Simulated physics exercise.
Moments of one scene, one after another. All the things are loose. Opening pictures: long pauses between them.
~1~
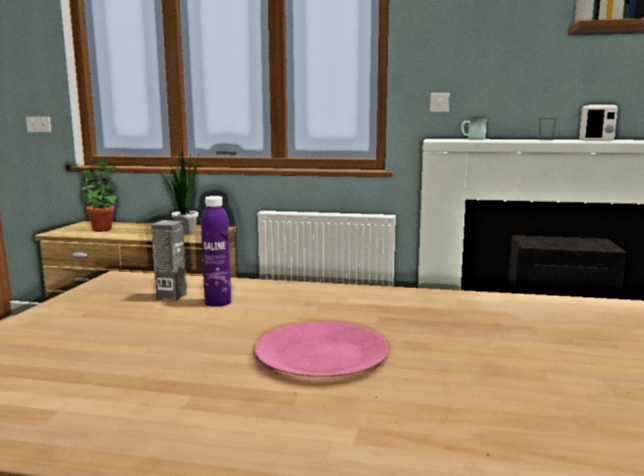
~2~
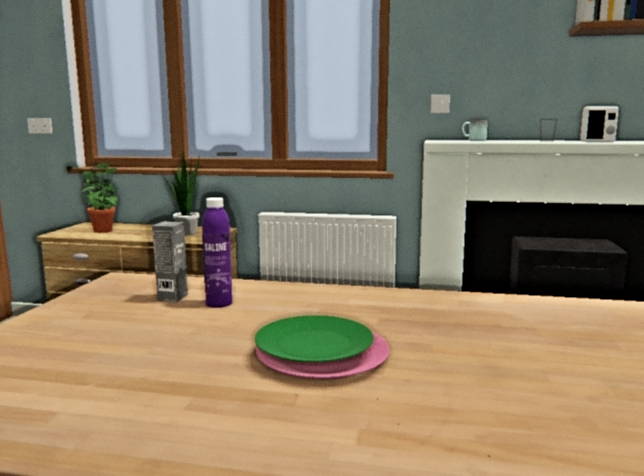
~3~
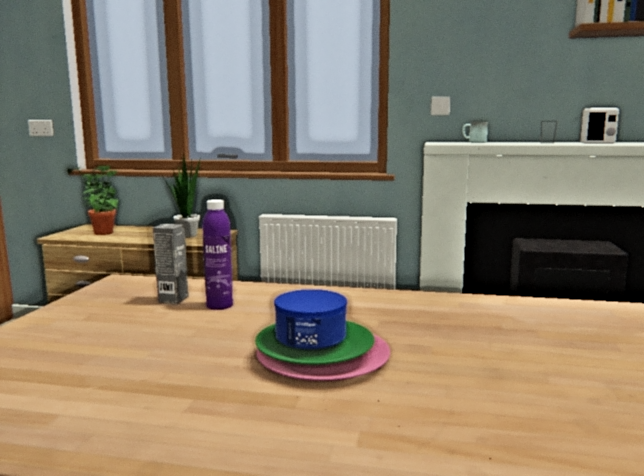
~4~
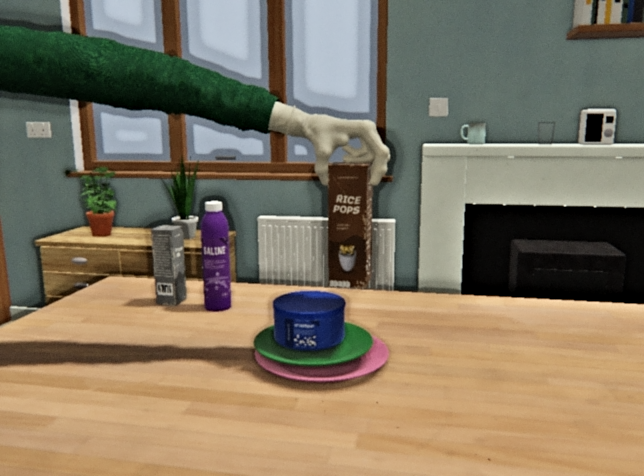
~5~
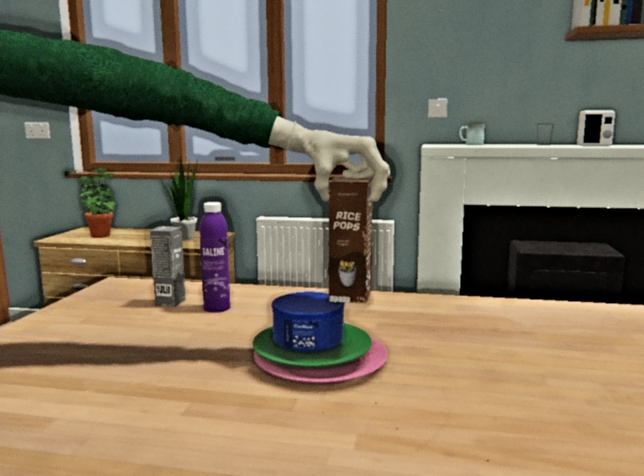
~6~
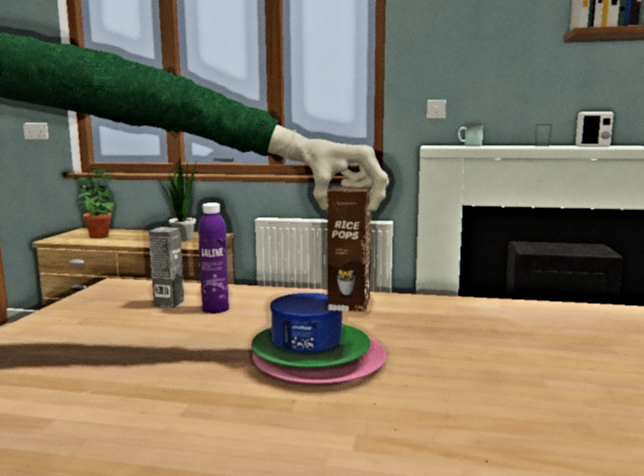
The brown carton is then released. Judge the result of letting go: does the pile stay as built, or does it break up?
It does not remain steady.
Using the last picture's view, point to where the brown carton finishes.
End spot: Near (443, 347).
Then, 0.40 s after the last picture, brown carton tipped 36° from how it was near (383, 265).
Then, 0.50 s after the last picture, brown carton now fallen.
Then, 0.60 s after the last picture, things are still on the move.
At rest, fallen, brown carton; the other 5 in place. Seen from the same camera at the end, brown carton near (444, 348). The pile gives way.
